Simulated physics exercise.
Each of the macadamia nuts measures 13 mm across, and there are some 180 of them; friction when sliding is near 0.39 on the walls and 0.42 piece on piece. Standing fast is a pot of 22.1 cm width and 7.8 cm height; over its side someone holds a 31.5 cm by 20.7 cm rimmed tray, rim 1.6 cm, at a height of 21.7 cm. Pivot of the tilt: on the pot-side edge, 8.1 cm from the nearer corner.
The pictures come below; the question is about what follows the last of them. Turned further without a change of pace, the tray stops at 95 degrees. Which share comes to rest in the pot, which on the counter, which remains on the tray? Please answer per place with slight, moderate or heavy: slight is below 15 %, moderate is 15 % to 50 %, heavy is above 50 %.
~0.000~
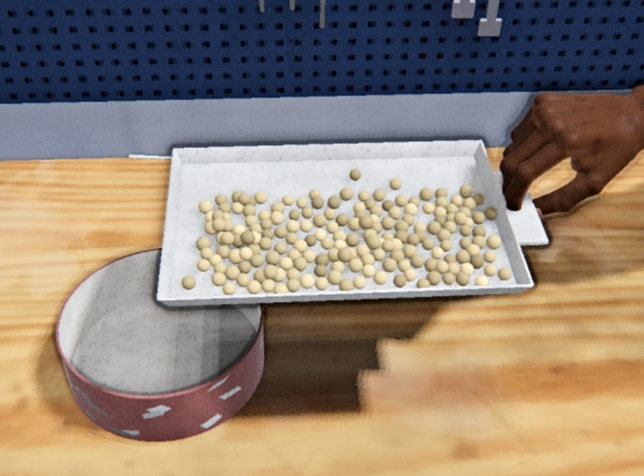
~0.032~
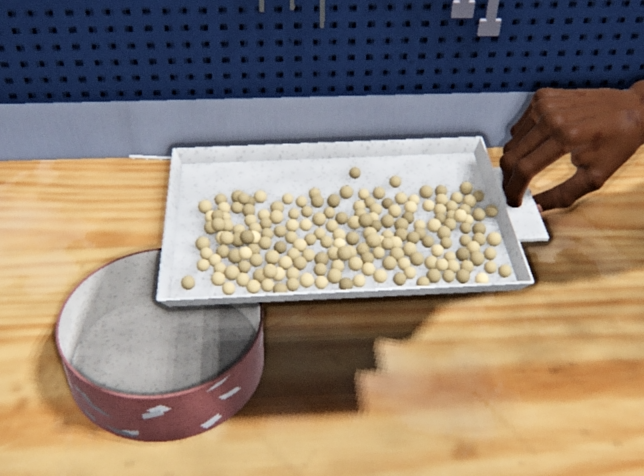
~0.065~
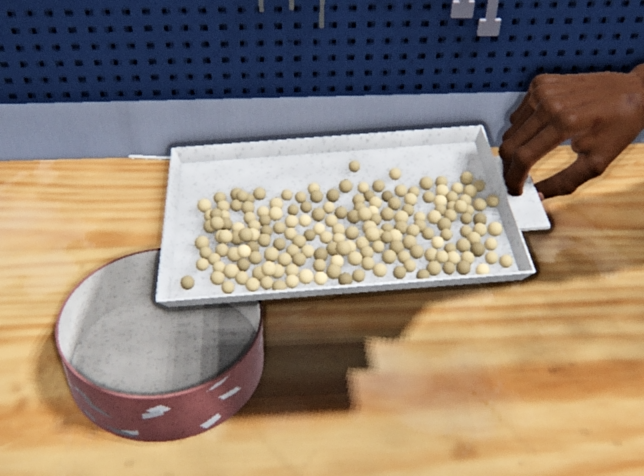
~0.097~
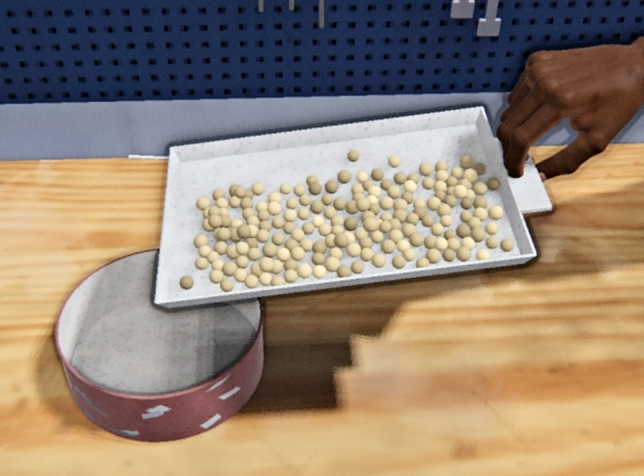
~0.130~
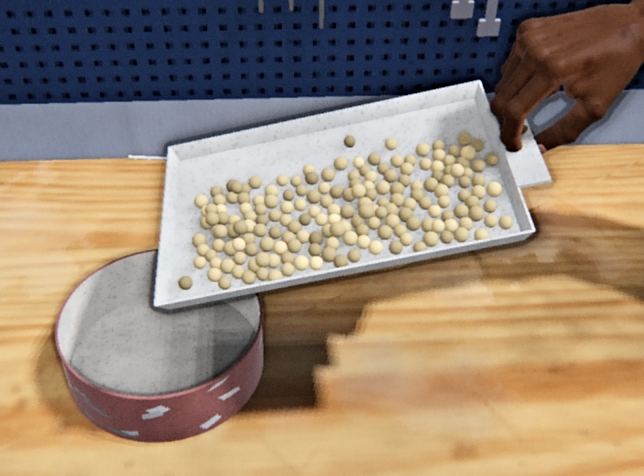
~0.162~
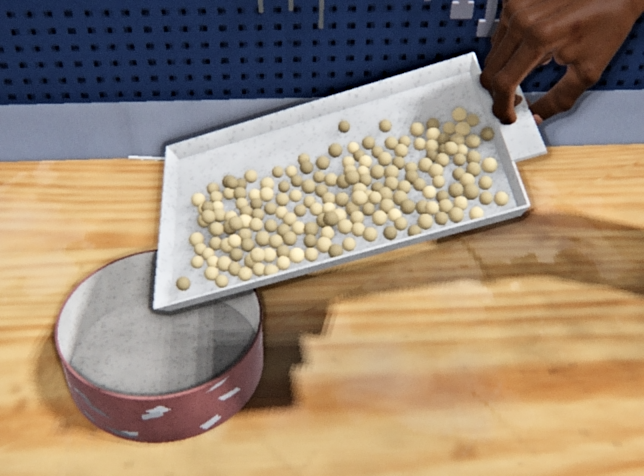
Per place: Pot moderate, counter heavy, tray slight.
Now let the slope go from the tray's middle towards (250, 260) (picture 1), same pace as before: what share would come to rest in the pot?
20 %.
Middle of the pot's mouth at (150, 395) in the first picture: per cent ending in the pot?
With the pot there, close to 85 per cent.
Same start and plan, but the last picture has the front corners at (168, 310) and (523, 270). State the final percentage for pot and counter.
The pot gets 15 and the counter 85.
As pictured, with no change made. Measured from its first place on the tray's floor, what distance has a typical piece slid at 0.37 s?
4 cm.
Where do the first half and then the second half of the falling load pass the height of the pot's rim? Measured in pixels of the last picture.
I'd mark about (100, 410) for the first half, then (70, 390) for the second.
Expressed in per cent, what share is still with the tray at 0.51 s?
Roughly 75 percent of the load, I'd say.
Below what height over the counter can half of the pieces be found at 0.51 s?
About 24 centimetres.
After 0.37 s, tilt 58 degrees; the tray holds 100 %, the pot 0 %.
After 0.51 s, tilt 84 degrees; the tray holds 75 %, the pot 0 %.
After 0.78 s, tilt 95 degrees; the tray holds 0 %, the pot 35 %.
In the end, at 1.9 s, pot 35 %, counter 65 %, tray 0 %.
